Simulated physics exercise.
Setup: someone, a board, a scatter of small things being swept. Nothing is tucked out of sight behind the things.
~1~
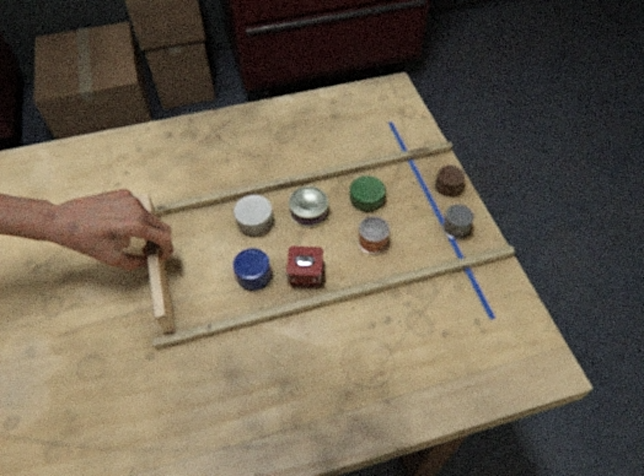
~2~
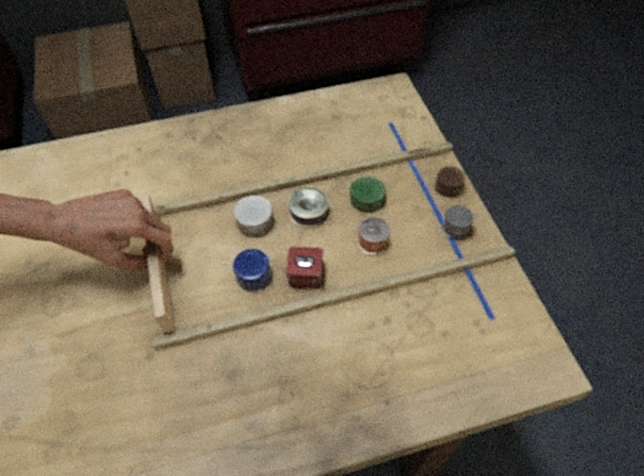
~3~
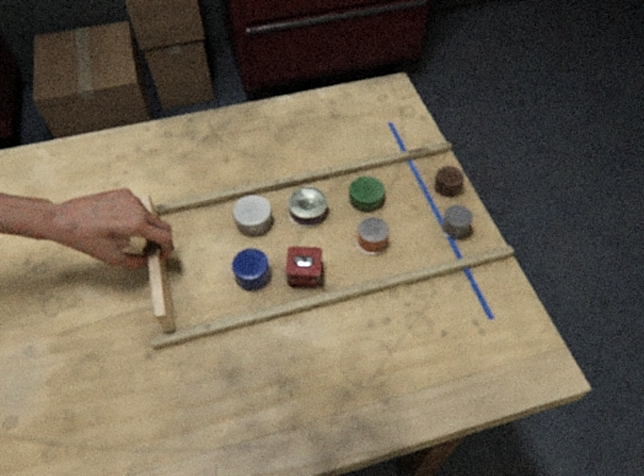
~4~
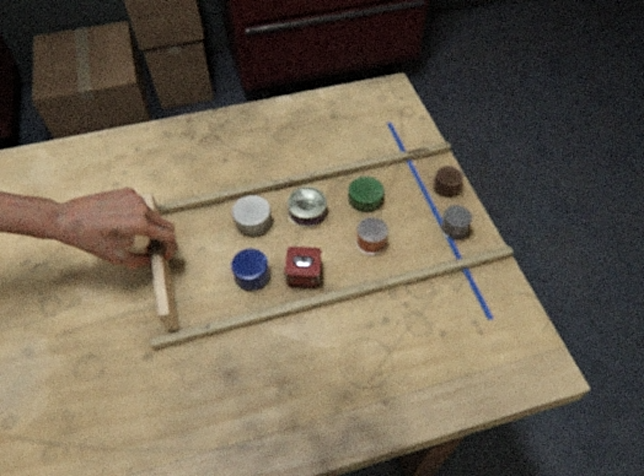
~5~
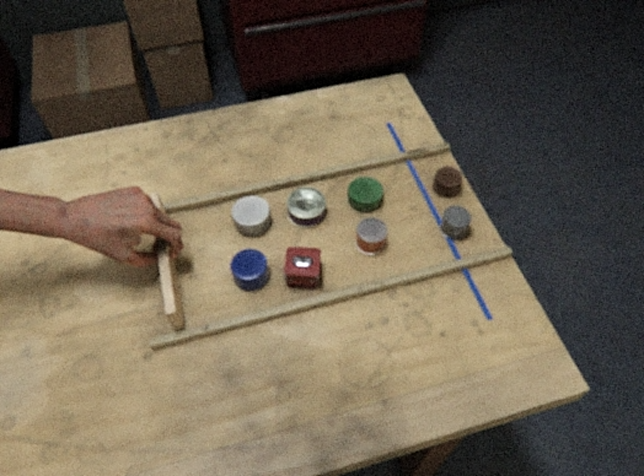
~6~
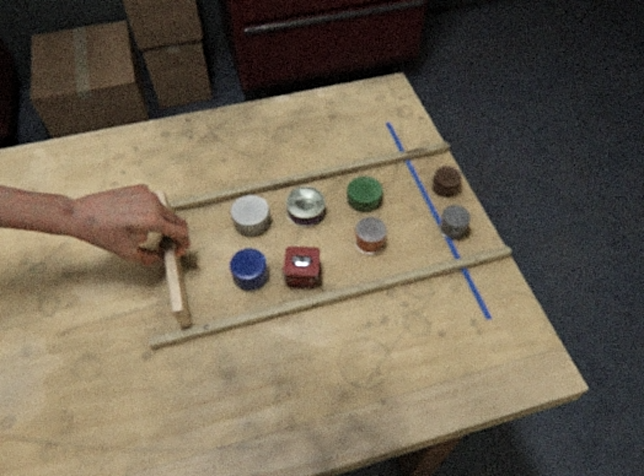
Hand on a wooden board staying nearly still, then sliding it slightly right between two rails toward small, unmoving tubs and lids.
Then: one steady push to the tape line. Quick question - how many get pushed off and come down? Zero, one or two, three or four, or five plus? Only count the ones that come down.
Three or four, I'd say.
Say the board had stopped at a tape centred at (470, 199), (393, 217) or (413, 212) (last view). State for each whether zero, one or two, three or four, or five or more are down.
In order of the three spots, it's at least five, then one or two, then one to two.
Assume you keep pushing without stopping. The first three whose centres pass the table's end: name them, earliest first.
Order, earliest first: The brown tub; the green tub; the grey pot.
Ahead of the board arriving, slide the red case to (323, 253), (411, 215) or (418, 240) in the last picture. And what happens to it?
One after another: It is safe, then is gone, then is safe.
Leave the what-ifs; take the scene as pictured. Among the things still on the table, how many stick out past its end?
Answer: 1.
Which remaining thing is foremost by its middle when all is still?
The orange pot.
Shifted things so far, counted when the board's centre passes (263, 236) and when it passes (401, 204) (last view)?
One spot: 4. Other spot: 8.
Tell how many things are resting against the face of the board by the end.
Count recorded: 3.
Early on, none off yet; brown tub at rest near (447, 182); grey pot at rest near (454, 223); green tub at rest near (364, 194).
A while later, none off yet; brown tub travelled a little near (461, 180); grey pot at rest near (454, 223); green tub travelled well along near (430, 181).
Finally, the number that fall off is three or four; lost, purple pot, green tub, grey pot and brown tub.
